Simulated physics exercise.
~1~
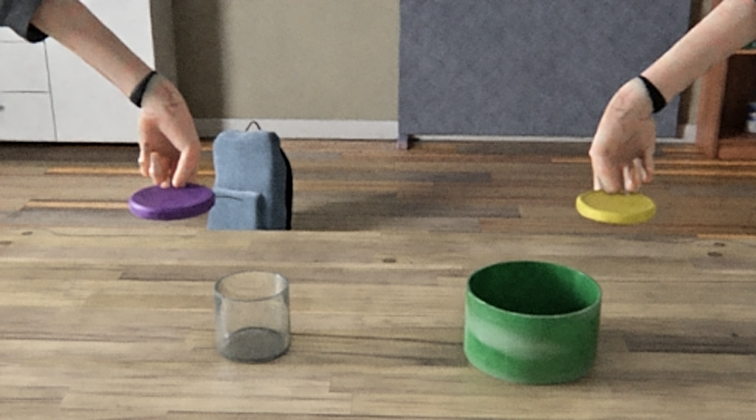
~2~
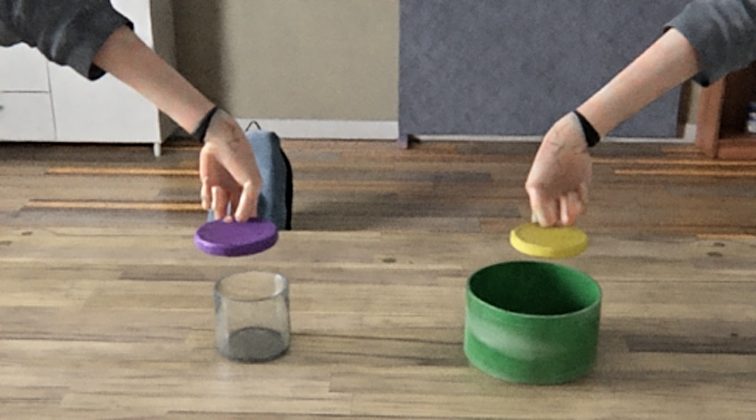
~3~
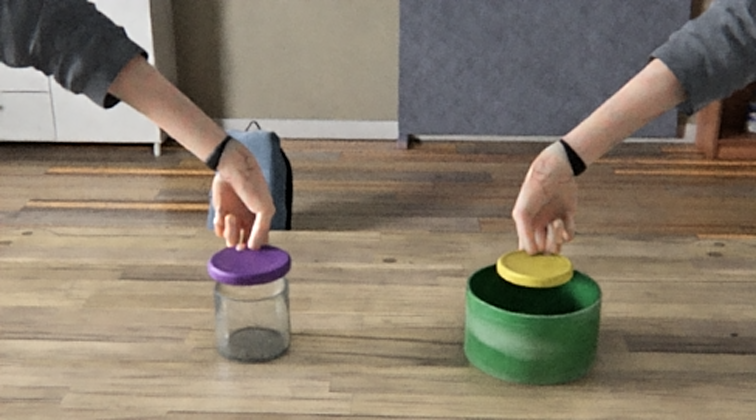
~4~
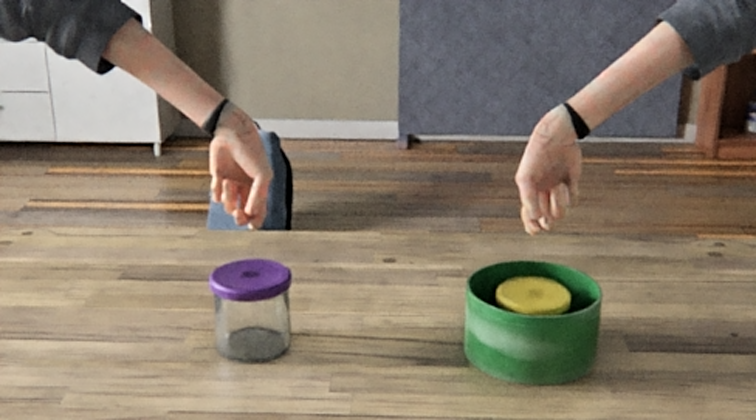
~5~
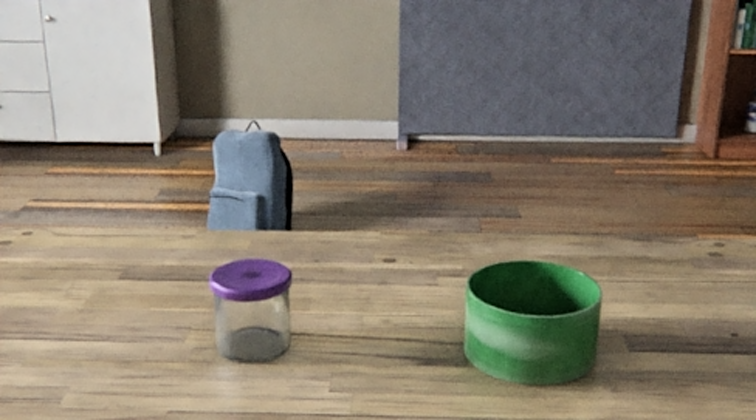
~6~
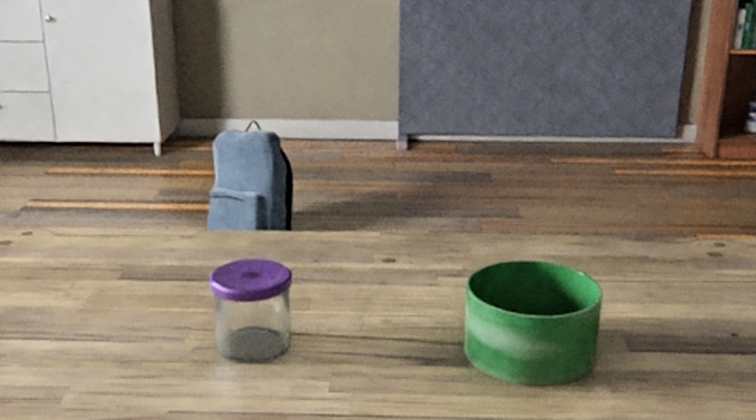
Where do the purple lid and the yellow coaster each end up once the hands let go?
The purple lid rests on the rim of the clear glass, while the yellow coaster falls inside the green cup.
